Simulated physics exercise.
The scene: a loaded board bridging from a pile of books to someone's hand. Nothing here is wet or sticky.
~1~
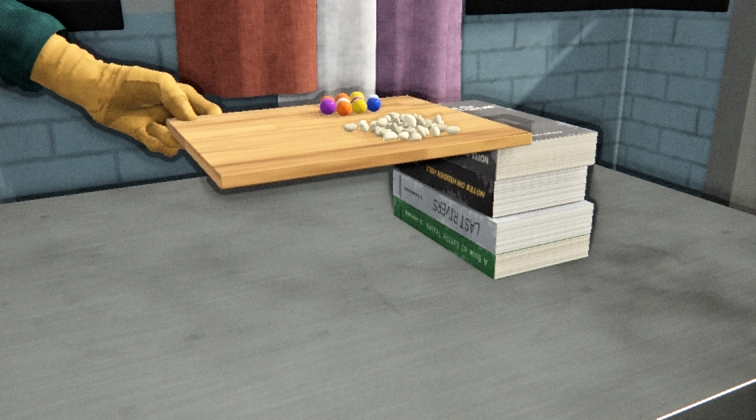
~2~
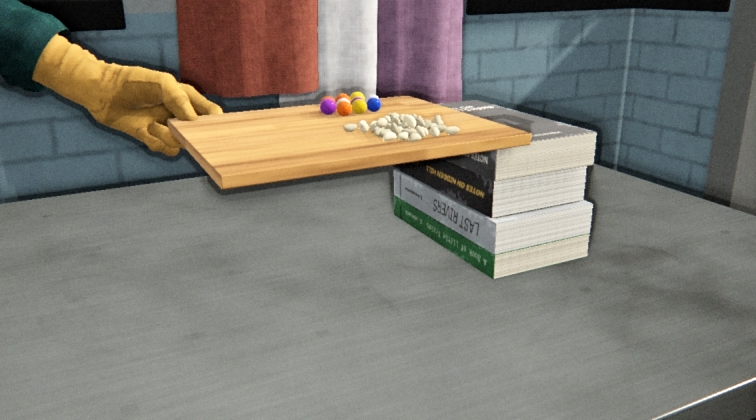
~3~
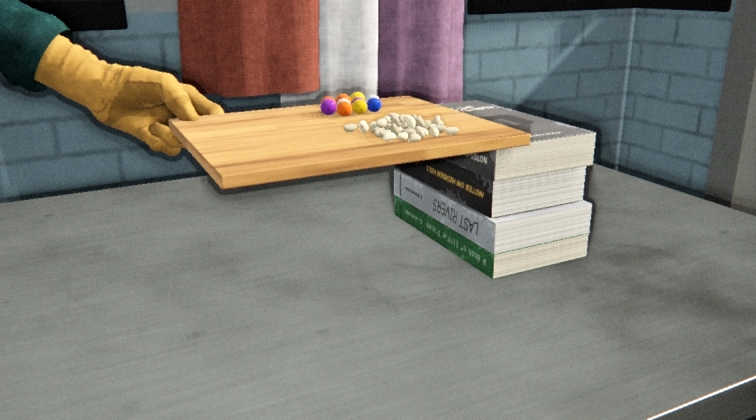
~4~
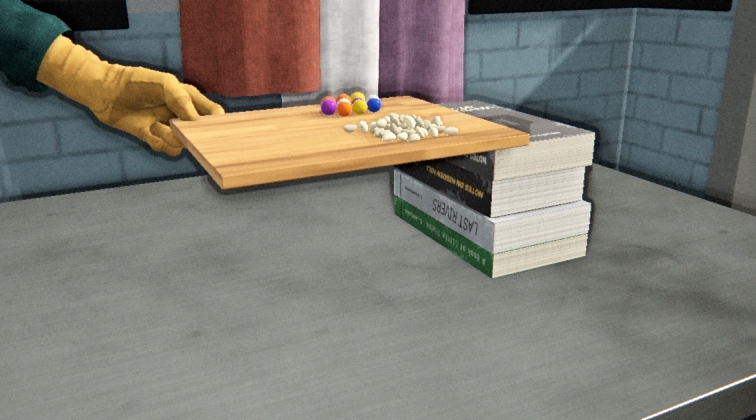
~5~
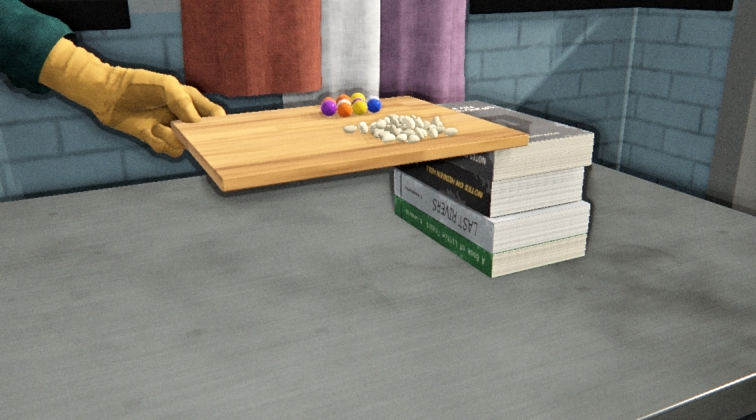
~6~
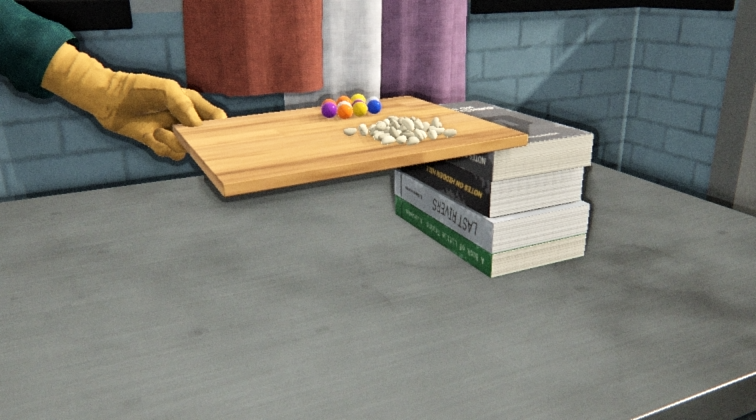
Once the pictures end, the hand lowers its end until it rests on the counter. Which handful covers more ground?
The far one outruns the other.
Then, 0.59 s on from there, board sloping at 19°; near handful the whole lot still on the board; far handful the whole lot still on the board.
Then, 1.10 s on from there, board sloping at 31°; near handful the bulk still on the board; far handful mostly up to a board's length out.
Then, 1.54 s on from there, board resting at 32°; near handful mostly less than half a board's length out; far handful mostly one to two board lengths out.
In the end, board resting at 32°; near handful mostly less than half a board's length out; far handful mostly one to two board lengths out, near a third gone off the counter; the far handful has gone farther.
